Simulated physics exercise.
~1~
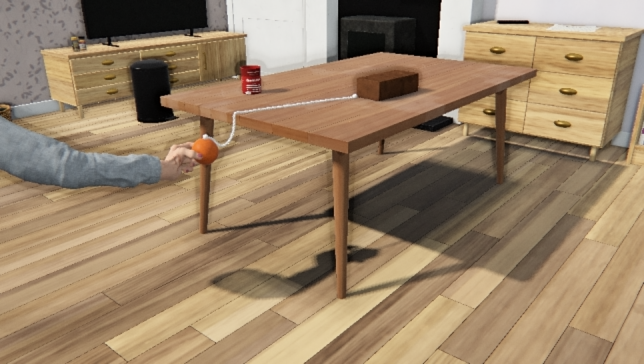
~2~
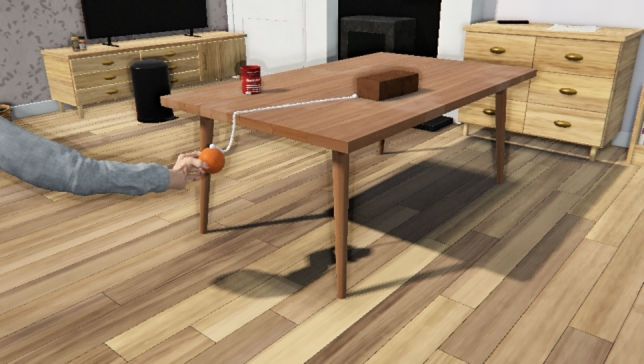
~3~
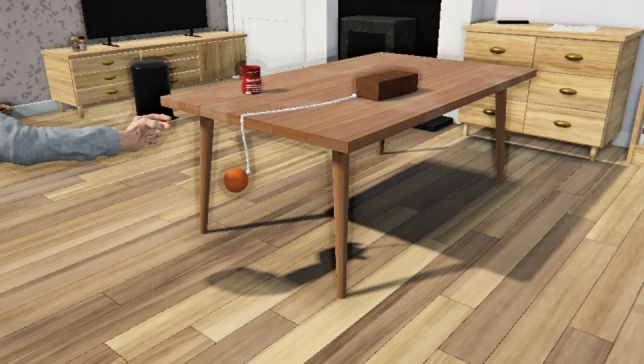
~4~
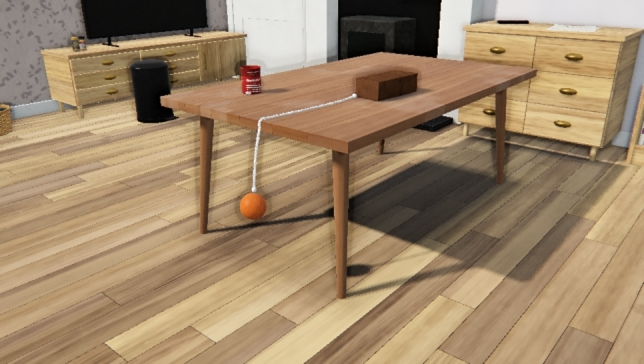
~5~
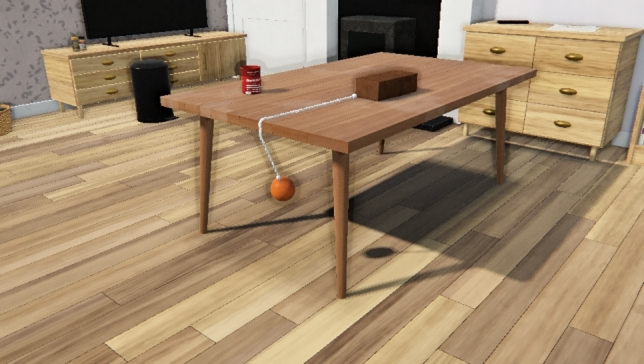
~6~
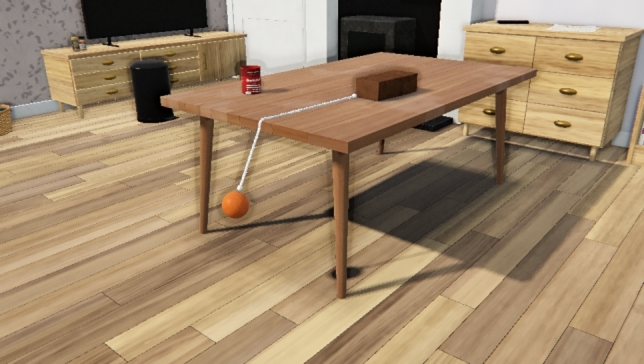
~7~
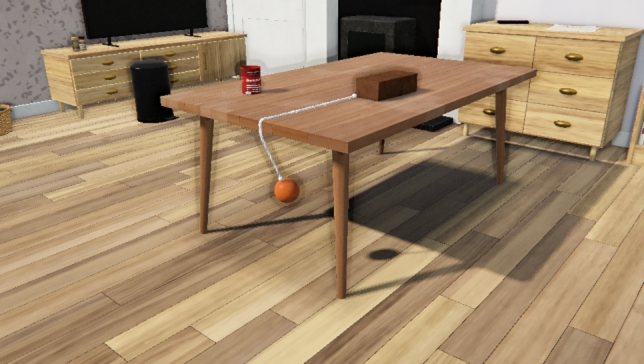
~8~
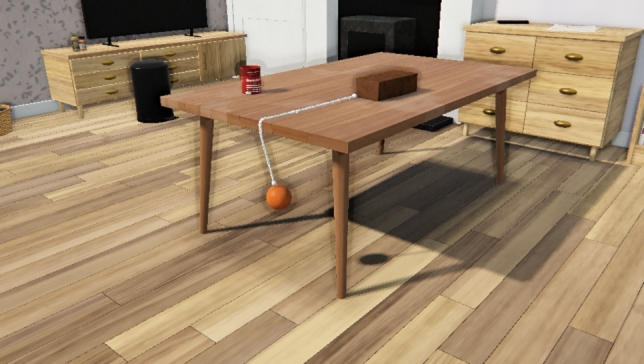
A hand and forearm in a grey-blue sleeve reach in from the left, holding an orange tied to a white shoelace beside a brown wooden table, seen from slightly above in a wood-floored room. The shoelace runs across the tabletop to a reddish-brown brick, with a red cup standing near the far left edge. The hand lets go and draws back out of view, and the orange drops and swings to the right below the table edge. It sways left and right again, and ends dangling above the floor while the brick and cup stay still.
